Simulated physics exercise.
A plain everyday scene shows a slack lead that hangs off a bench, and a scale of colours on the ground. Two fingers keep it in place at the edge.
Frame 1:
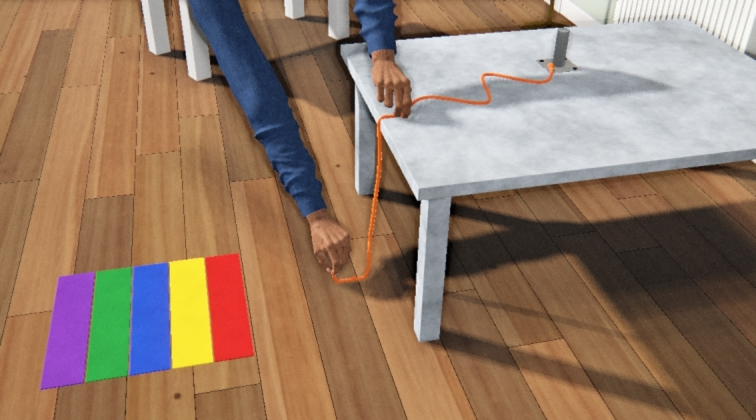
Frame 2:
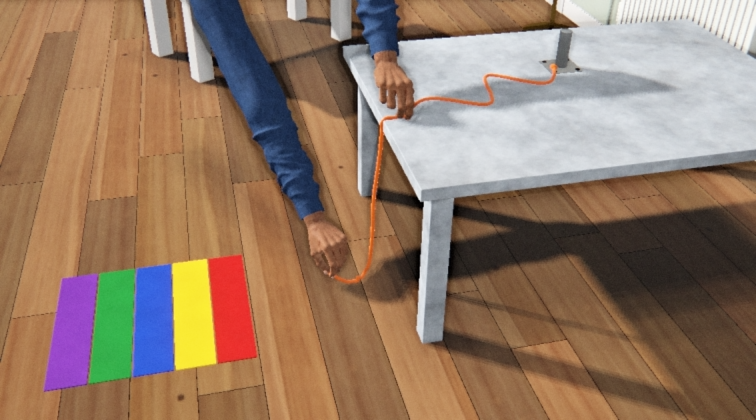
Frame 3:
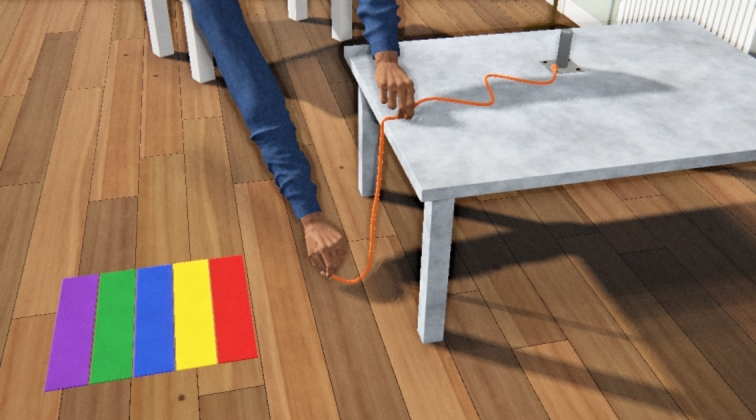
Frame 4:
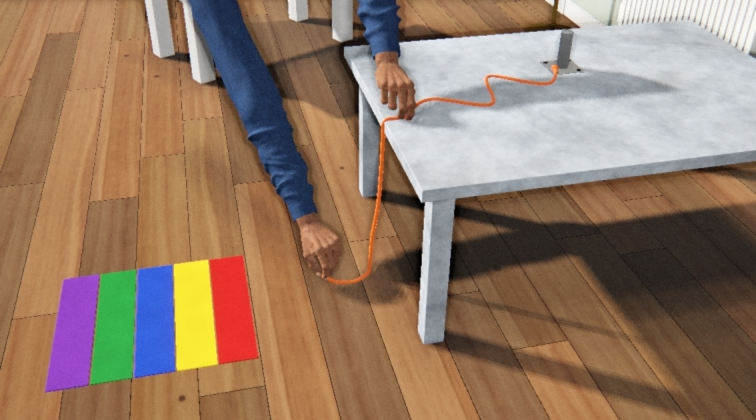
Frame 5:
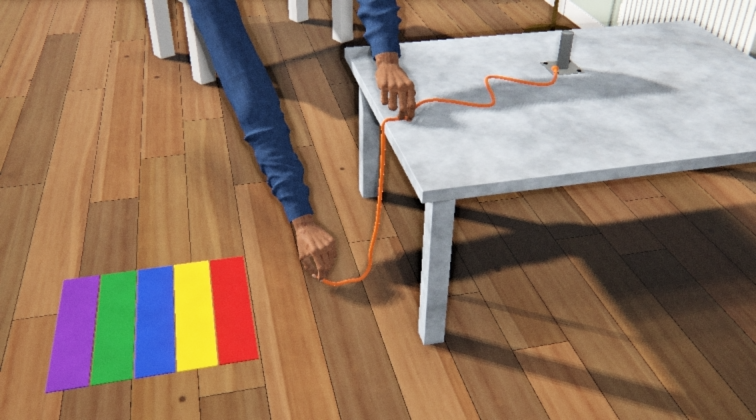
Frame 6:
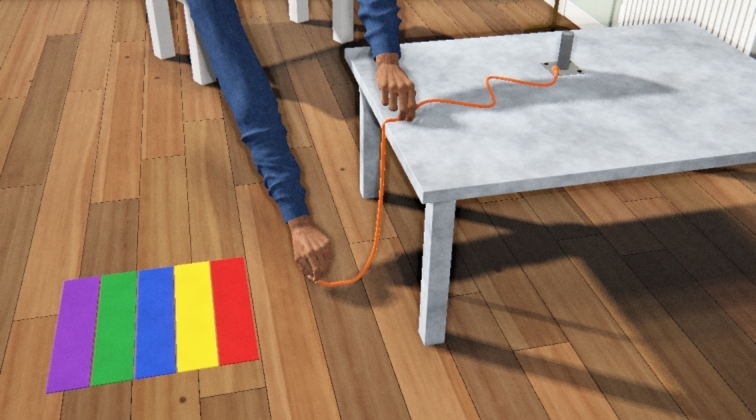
On a wooden floor beside a pale table, one hand pins an orange cord while another draws its end slightly left.
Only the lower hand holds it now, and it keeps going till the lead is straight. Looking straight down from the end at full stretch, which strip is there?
The green strip is there.
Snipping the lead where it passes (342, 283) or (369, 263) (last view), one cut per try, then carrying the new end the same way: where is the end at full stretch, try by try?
Result 1: (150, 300). Result 2: (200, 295).
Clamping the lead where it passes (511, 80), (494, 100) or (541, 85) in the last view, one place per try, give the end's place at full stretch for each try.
(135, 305), (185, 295) and (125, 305).
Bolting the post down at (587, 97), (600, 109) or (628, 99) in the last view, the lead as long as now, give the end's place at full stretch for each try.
First (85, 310), then (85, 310), and last (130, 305).
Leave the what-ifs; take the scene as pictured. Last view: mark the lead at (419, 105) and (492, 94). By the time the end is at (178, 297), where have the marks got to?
First point (371, 149), second point (438, 96).
Soon after, end near (178, 297); over yellow.
After that, end near (132, 304); over green.
At the stop, end near (103, 308); over green. It gets as far as the green strip.
